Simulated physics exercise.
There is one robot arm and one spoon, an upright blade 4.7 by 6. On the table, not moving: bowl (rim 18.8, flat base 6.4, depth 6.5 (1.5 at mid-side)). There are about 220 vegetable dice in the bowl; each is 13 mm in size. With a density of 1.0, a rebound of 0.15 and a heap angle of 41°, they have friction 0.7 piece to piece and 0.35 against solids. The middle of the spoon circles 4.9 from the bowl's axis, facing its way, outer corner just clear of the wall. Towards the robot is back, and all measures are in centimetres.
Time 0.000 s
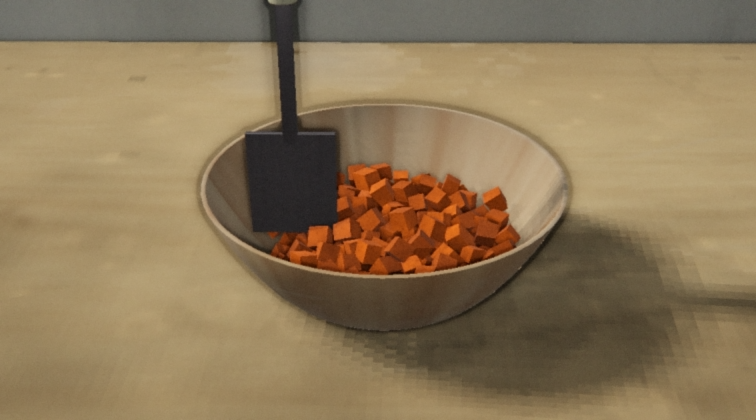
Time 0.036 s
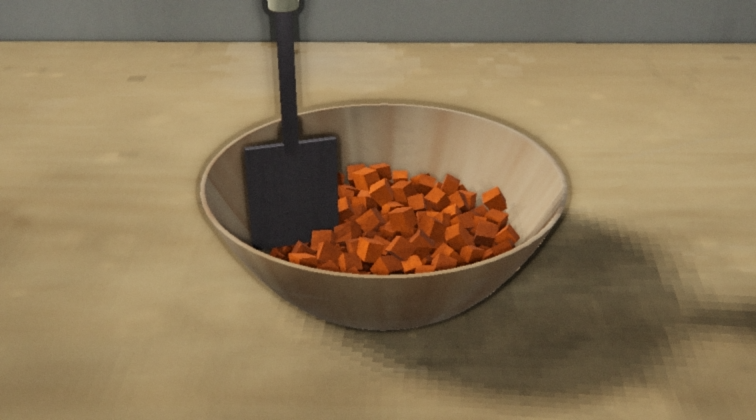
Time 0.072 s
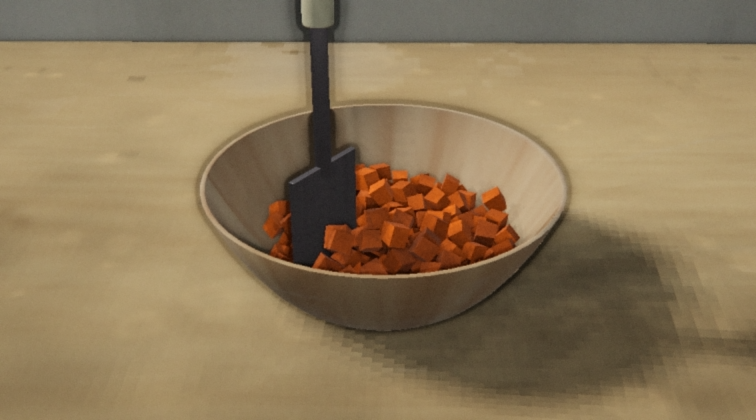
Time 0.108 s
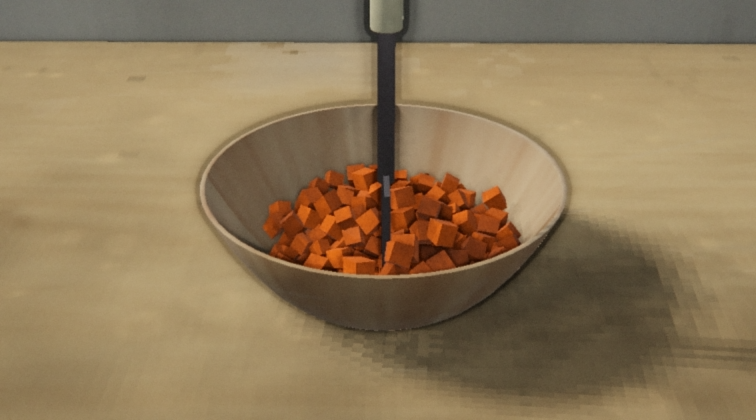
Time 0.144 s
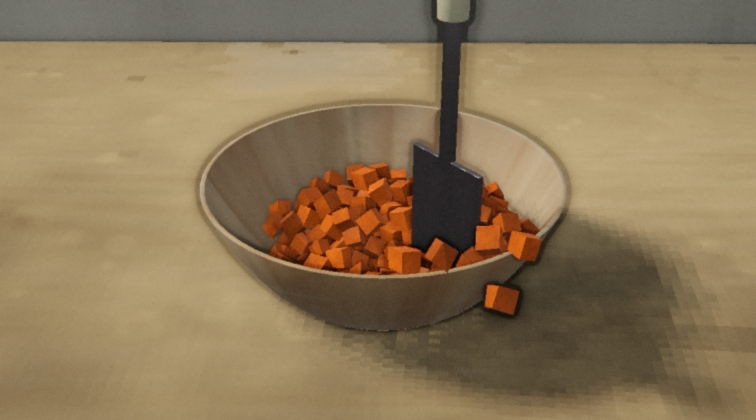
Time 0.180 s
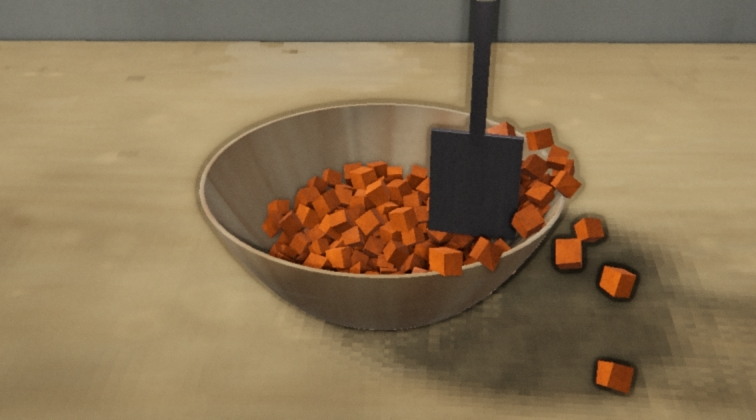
A dark spatula sweeps rightward through orange cubes in a bowl, flinging several over the rim.
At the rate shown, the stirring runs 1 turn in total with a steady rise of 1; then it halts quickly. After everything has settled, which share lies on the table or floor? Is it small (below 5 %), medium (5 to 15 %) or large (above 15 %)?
It is large.
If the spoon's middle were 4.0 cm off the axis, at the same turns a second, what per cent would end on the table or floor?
Near 40 %.
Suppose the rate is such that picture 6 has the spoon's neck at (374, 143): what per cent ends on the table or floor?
Something like 10 percent, roughly.
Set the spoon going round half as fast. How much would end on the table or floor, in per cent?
In that case it comes to around 10 percent.
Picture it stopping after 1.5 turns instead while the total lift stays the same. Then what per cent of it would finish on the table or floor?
I'd reckon near 25 per cent.
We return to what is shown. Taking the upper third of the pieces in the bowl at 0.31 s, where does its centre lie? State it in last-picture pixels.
(310, 187).
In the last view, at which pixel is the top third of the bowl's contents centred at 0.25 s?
At about (399, 164).
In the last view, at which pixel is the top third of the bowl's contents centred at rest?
Centre of top third: Approx. (350, 246).
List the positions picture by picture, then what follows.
Spoon neck at (289, 106), 0° round; upper third of the load around (404, 224), from x 275 to 505, top at y 175; 215 in the bowl, in the first frame.
Spoon neck at (289, 116), 17° round; upper third of the load around (402, 224), from x 275 to 505, top at y 175, in the second frame.
Spoon neck at (322, 136), 54° round; upper third of the load around (403, 224), from x 275 to 505, top at y 175, in the third frame.
Spoon neck at (386, 143), 92° round; upper third of the load around (424, 224), from x 275 to 510, top at y 175, in the fourth frame.
Spoon neck at (448, 131), 129° round; upper third of the load around (457, 217), from x 275 to 525, top at y 170; 213 in the bowl, 2 in flight or on the tool, in the fifth frame.
Spoon neck at (479, 106), 167° round; upper third of the load around (471, 195), from x 275 to 620, top at y 135; 211 in the bowl, 4 in flight or on the tool, in the sixth frame.
After 0.25 s, 236° round, highest piece 10 above the table; 197 in the bowl, 3 on the table or floor, 15 in flight or on the tool.
After 0.31 s, 305° round, highest piece 10 above the table; 183 in the bowl, 8 on the table or floor, 24 in flight or on the tool.
After 0.54 s, 0° round, highest piece 6 above the table; 166 in the bowl, 49 on the table or floor.
After 1.24 s, 0° round, highest piece 5 above the table; 166 in the bowl, 49 on the table or floor.
At rest, 166 in the bowl, 49 on the table or floor. That is 23 % on the table or floor.
